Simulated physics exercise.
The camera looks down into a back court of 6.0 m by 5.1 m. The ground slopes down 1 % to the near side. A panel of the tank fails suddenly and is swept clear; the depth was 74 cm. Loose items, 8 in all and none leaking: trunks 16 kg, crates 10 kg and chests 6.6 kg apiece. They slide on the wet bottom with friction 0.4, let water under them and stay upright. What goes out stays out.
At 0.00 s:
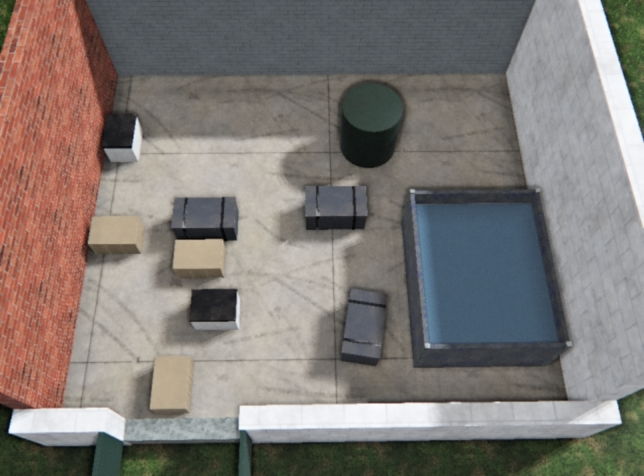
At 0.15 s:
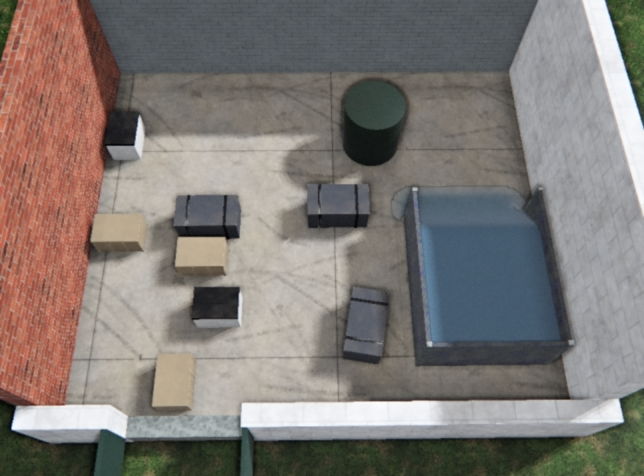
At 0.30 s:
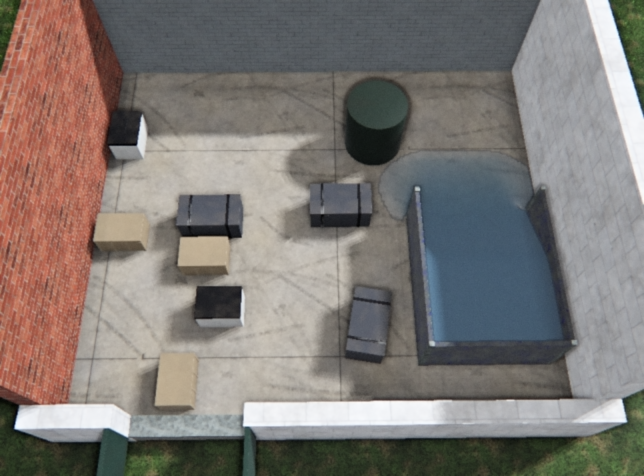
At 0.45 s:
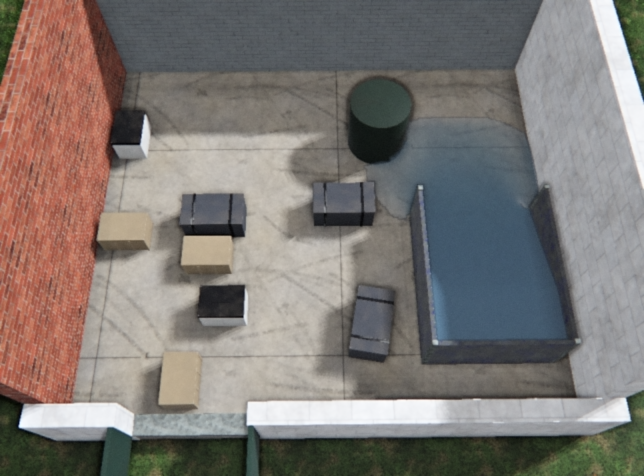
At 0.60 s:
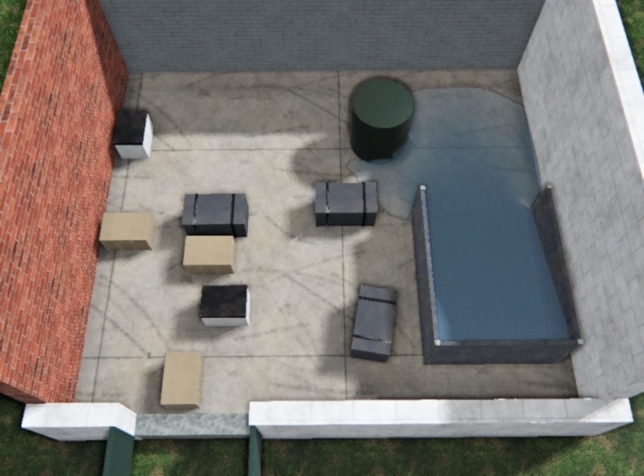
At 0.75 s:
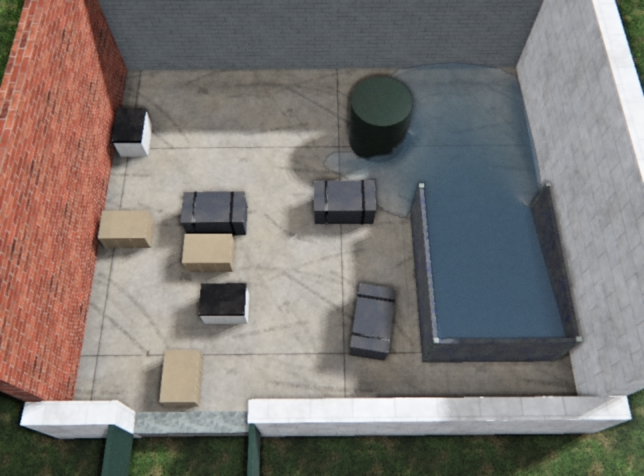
Walled concrete yard seen from above, water pouring from the open far side of a tank and spreading around a green drum.
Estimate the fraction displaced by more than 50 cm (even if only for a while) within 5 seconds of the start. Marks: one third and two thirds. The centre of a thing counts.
Share: Between one and two thirds.
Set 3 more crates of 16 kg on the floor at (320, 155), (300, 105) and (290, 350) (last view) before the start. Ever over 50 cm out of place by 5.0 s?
In that order: Over, over, under.
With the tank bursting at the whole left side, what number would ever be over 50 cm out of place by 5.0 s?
In that case 8 of them.
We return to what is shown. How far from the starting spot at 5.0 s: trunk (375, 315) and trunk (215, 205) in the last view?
In turn: 0 cm, 40 cm.
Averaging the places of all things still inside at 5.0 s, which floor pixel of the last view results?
At about (222, 301).
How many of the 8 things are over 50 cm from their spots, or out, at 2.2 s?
I count 0.
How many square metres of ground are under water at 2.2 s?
About 15 m2.
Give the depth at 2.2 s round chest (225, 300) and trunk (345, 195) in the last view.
Roughly 0 and 3 cm.
After 1.1 s 0 of 8 are over 50 cm from their spots; 0 afloat.
After 2.2 s 0 of 8 are over 50 cm from their spots; 0 afloat.
After 3.5 s 0 of 8 are over 50 cm from their spots; 1 afloat.
After 5.0 s 3 of 8 are over 50 cm from their spots, and 3 have been at some point; 3 afloat.
